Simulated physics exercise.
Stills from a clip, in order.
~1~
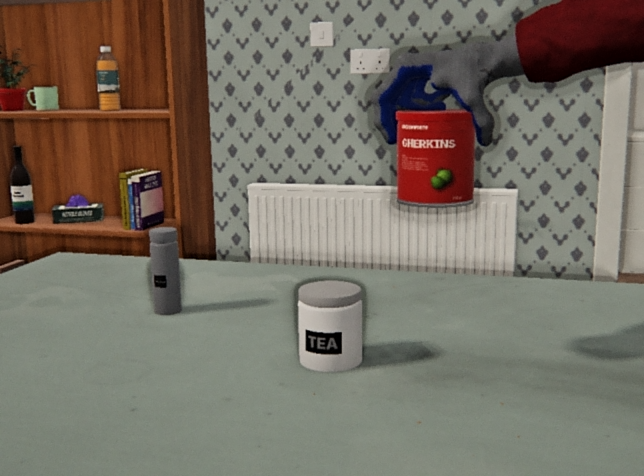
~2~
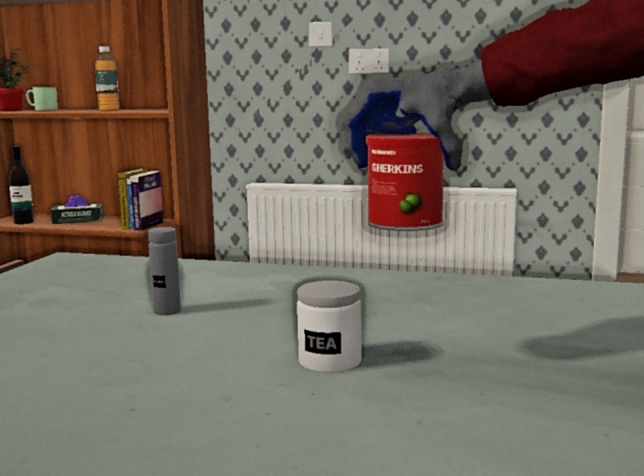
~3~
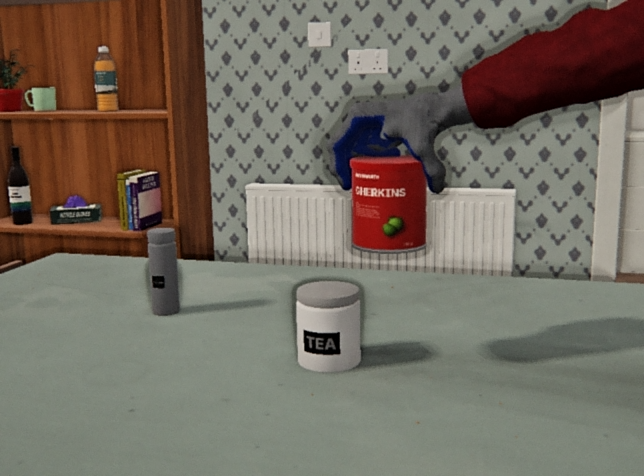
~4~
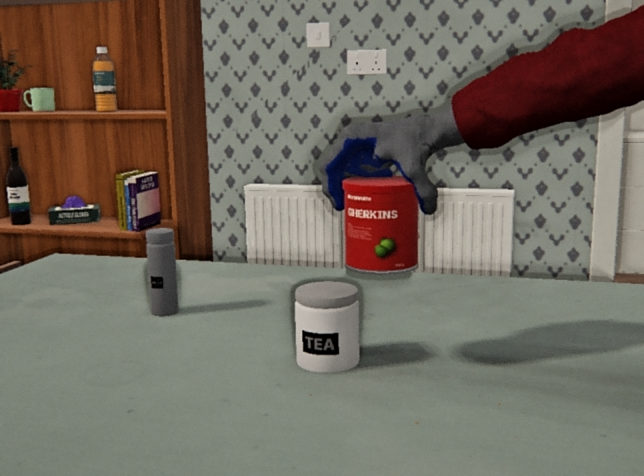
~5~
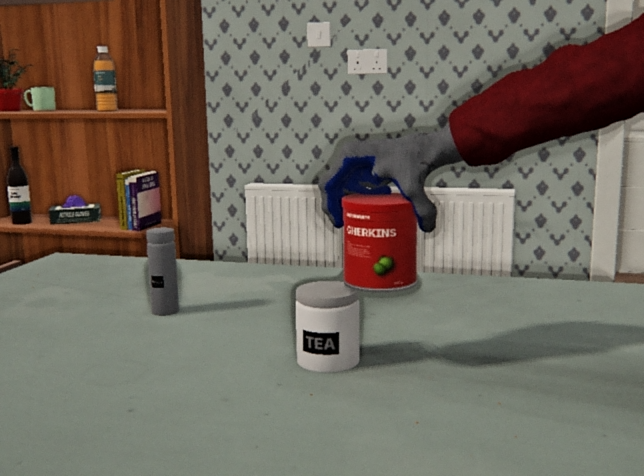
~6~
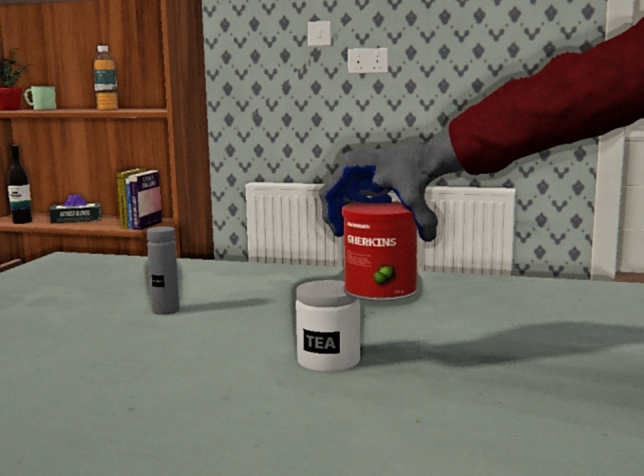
In a room with a radiator and wooden shelves, a gloved hand carries a red gherkins pot leftward and down, lowering it behind a white tea jar on a table, while a grey bottle stands still to the left.
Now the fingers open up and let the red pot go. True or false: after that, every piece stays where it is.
False.
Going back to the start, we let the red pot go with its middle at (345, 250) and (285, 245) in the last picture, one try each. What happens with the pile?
First, it keeps its balance; second, it loses its balance.
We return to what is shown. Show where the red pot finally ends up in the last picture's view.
It ends near (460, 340).
Then, 0.30 s after the last picture, red pot now fallen.
Then, 0.40 s after the last picture, things are still on the move.
Then, 1.90 s after the last picture, nothing new.
At rest, fallen, red pot; the other 2 in place. Seen from the same camera at the end, red pot near (460, 340). The pile comes apart.
